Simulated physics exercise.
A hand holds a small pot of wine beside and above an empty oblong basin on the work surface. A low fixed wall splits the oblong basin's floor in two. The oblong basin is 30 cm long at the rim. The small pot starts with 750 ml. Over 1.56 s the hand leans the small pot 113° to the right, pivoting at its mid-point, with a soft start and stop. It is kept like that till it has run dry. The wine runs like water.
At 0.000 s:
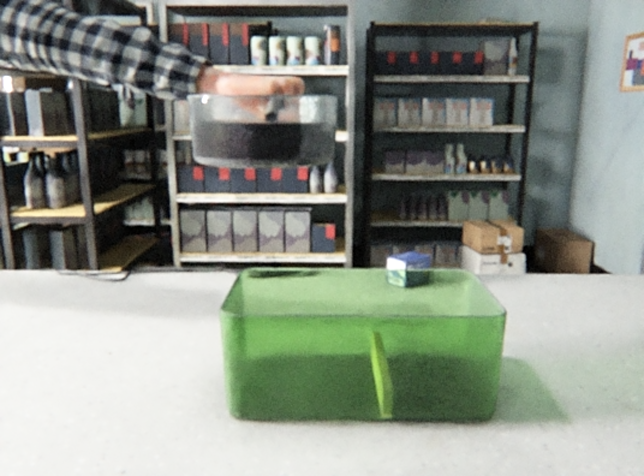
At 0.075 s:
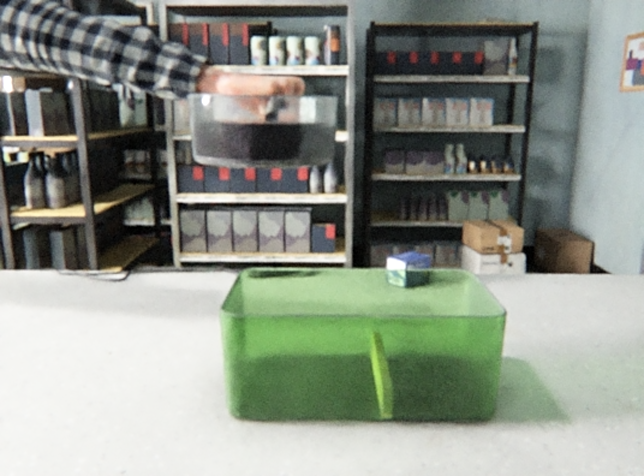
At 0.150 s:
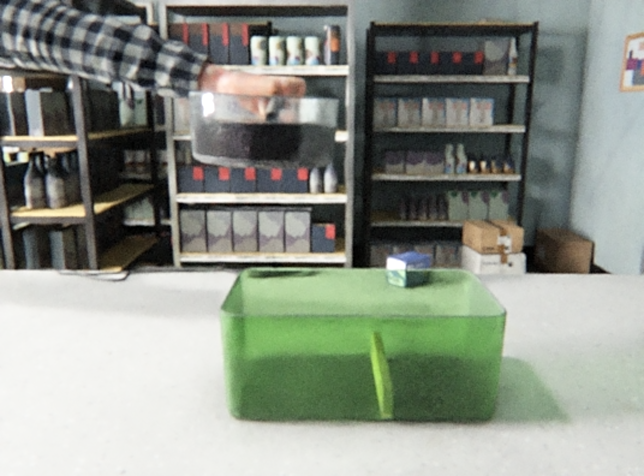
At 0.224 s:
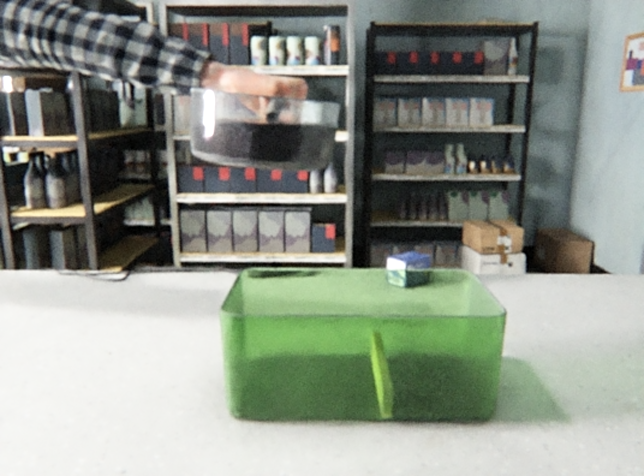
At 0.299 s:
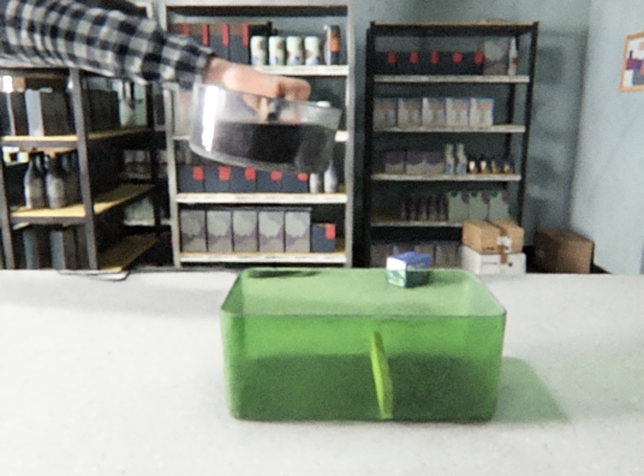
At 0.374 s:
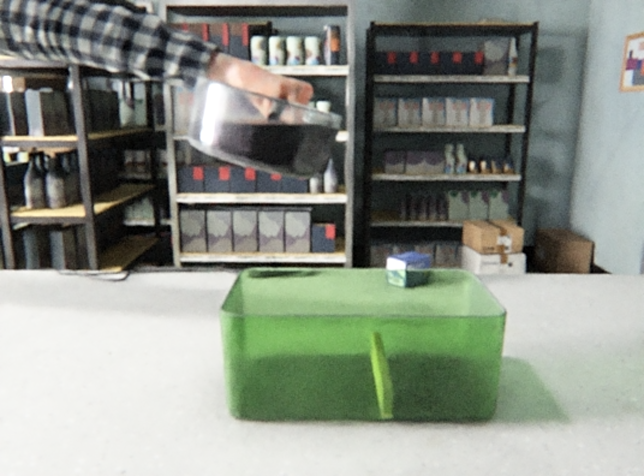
At the start, a hand in a checked sleeve holds a small clear pot of dark wine level, above and to the left over an oblong green basin on a pale work surface. The hand then gradually leans the pot to the right, slowly at first, leaving it modestly tilted.
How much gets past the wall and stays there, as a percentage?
Roughly 58 per cent is past the wall.
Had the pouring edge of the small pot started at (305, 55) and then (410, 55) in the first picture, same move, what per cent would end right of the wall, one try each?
First 40, then 65 per cent.
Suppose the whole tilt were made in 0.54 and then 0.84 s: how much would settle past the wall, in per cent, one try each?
In turn about 30 and 45 per cent.
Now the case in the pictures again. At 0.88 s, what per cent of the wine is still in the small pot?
Near 48 in a hundred.
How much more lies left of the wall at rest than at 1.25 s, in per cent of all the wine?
About 14 per cent.
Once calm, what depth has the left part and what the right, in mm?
Some 12 mm on the left and 24 mm on the right.
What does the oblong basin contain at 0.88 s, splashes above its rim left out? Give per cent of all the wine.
Some 16 per cent.
By 0.88 s the tilt is 68° and 48 per cent is still to pour, 3 is left of the wall and 13 right of it.
By 1.25 s the tilt is 102° and 6 per cent is still to pour, 26 is left of the wall and 58 right of it.
By 1.64 s the tilt is 113° and 0 per cent is still to pour, 41 is left of the wall and 58 right of it.
By 2.06 s the tilt is 113° and 0 per cent is still to pour, 41 is left of the wall and 58 right of it.
At rest 41 per cent lies left of the wall, 58 right of it and 1 outside.
